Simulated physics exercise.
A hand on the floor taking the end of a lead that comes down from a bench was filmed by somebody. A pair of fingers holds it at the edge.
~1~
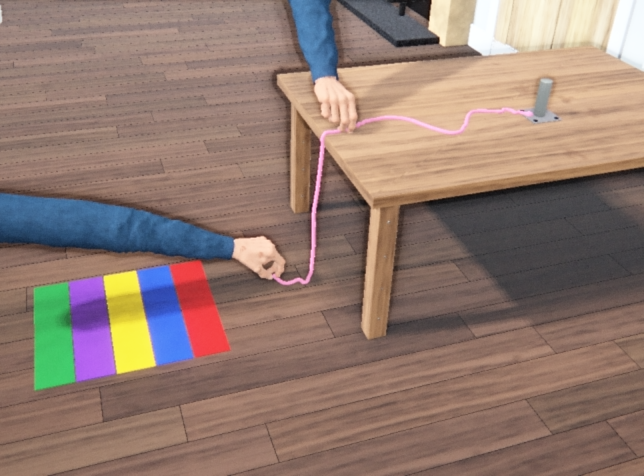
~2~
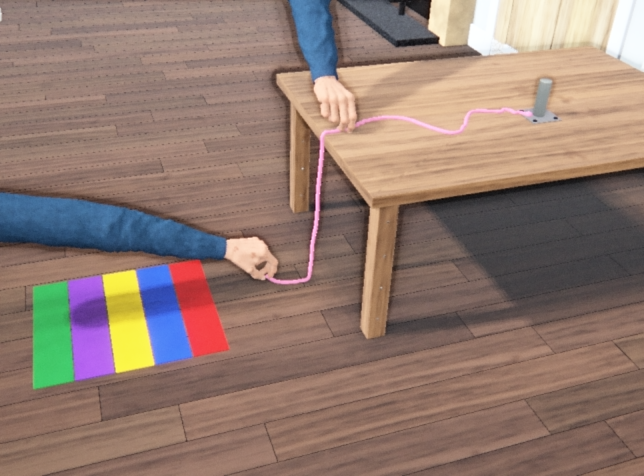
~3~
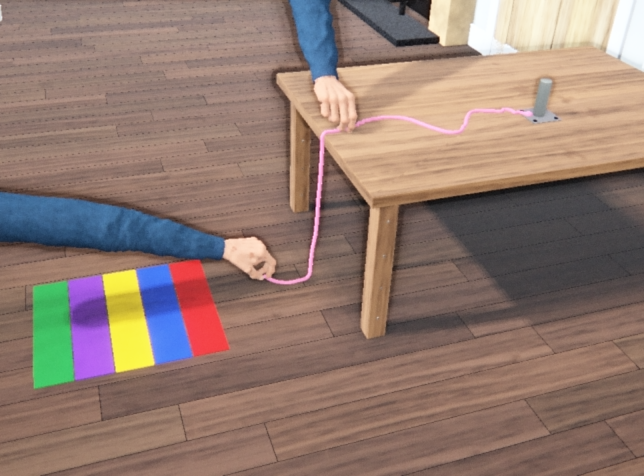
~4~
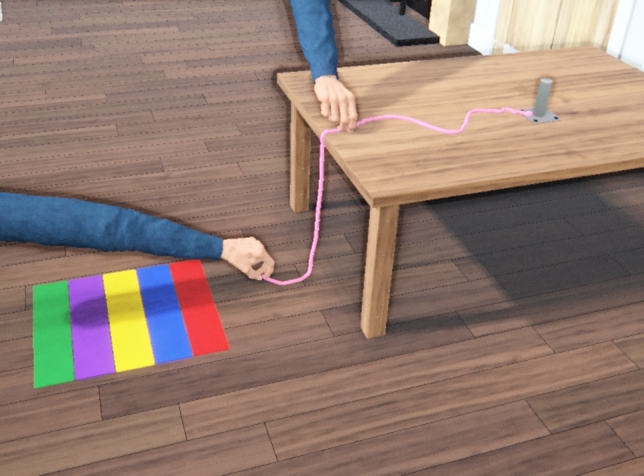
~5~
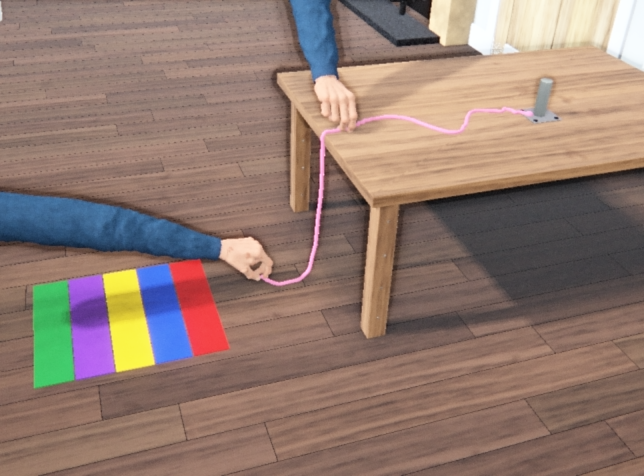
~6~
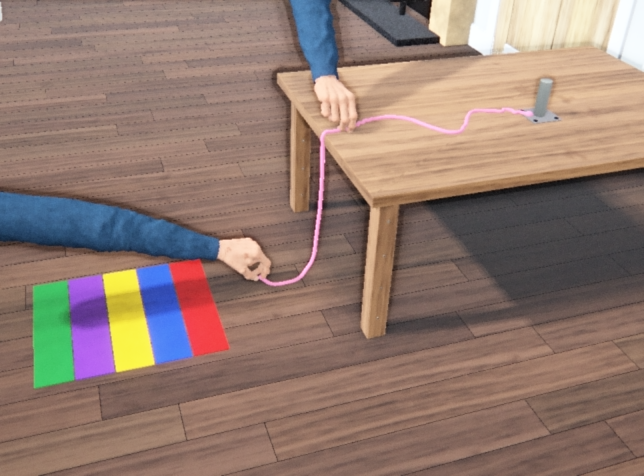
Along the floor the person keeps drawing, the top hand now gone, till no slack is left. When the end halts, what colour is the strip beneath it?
Purple.
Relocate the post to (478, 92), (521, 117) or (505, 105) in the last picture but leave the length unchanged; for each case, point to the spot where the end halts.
Going through the tries, you get (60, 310), then (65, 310), then (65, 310).
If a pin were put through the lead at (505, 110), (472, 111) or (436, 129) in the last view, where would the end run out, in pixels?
First (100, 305), next (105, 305), last (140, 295).
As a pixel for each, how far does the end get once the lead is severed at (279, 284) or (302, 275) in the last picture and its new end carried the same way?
Taking them in turn, near (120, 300) and near (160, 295).
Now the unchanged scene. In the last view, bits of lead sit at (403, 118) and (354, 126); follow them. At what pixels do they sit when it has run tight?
(358, 131), then (300, 153).
Soon after, end near (147, 296); over blue.
Then, end near (110, 303); over yellow.
At full stretch, end near (89, 306); over purple. Over purple.
